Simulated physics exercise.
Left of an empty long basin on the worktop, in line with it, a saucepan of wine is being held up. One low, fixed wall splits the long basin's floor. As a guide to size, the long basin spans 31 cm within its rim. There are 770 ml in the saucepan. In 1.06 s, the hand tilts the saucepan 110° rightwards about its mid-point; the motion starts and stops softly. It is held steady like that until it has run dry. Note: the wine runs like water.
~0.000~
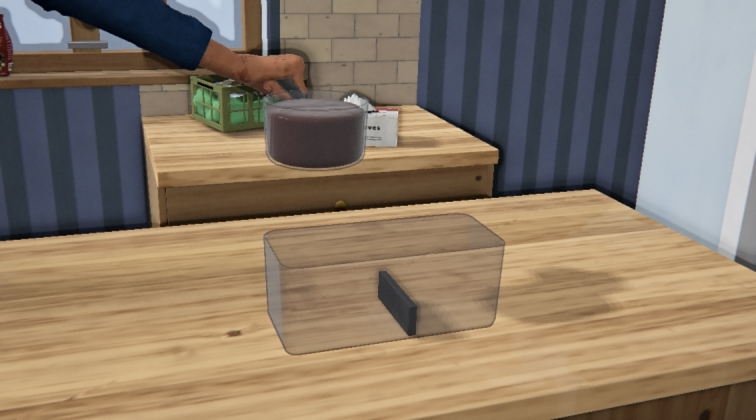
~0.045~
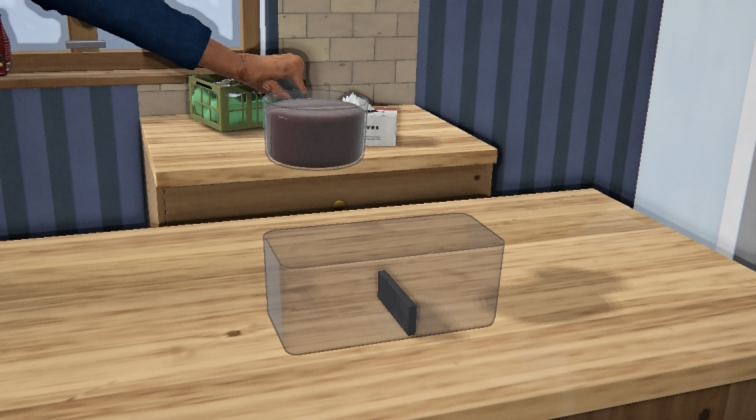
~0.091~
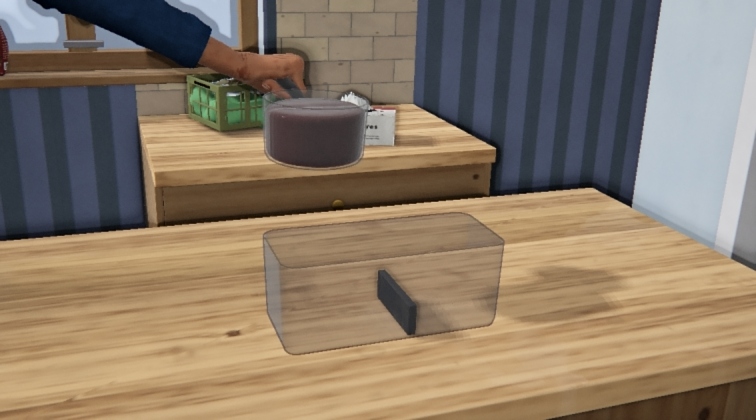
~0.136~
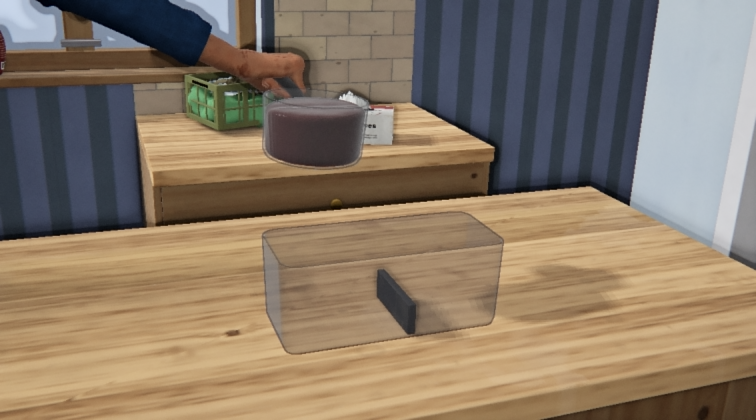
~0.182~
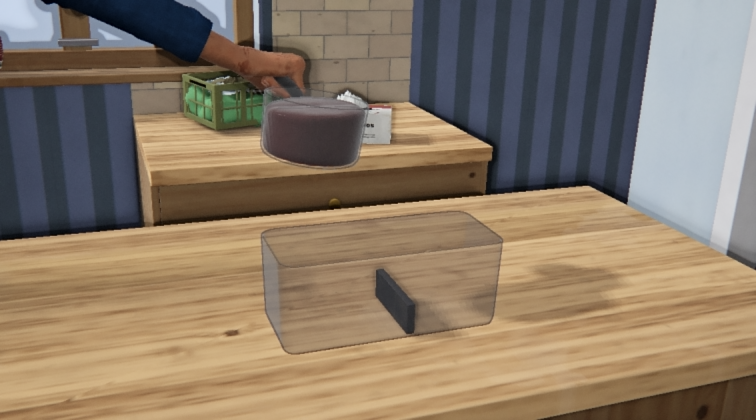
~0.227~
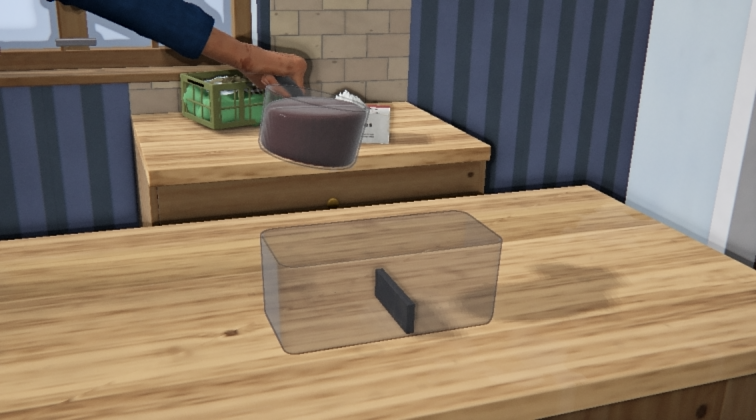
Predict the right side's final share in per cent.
The right side finishes with roughly 70 per cent.
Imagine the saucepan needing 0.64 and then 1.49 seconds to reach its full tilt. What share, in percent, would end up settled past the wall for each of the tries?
I'd say 55 percent on the first go, 70 percent on the next.
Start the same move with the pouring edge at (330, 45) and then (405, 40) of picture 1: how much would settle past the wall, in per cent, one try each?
40 per cent first, 75 per cent second.
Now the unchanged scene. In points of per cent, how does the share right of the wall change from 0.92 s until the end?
The amount climbs by around 2.
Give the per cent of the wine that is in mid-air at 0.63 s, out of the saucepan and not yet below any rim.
It comes to roughly 34 per cent.
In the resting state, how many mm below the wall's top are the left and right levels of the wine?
Roughly 34 mm on the left side and roughly 12 mm on the right.
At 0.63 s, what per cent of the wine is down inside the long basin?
12 %, more or less.
After 0.63 s the tilt is 71° and 56 per cent is still to pour, 1 is left of the wall and 10 right of it.
After 0.92 s the tilt is 105° and 9 per cent is still to pour, 12 is left of the wall and 68 right of it.
After 1.23 s the tilt is 110° and 0 per cent is still to pour, 29 is left of the wall and 69 right of it.
After 1.56 s the tilt is 110° and 0 per cent is still to pour, 30 is left of the wall and 70 right of it.
In the end 30 per cent lies left of the wall, 70 right of it and 1 outside.
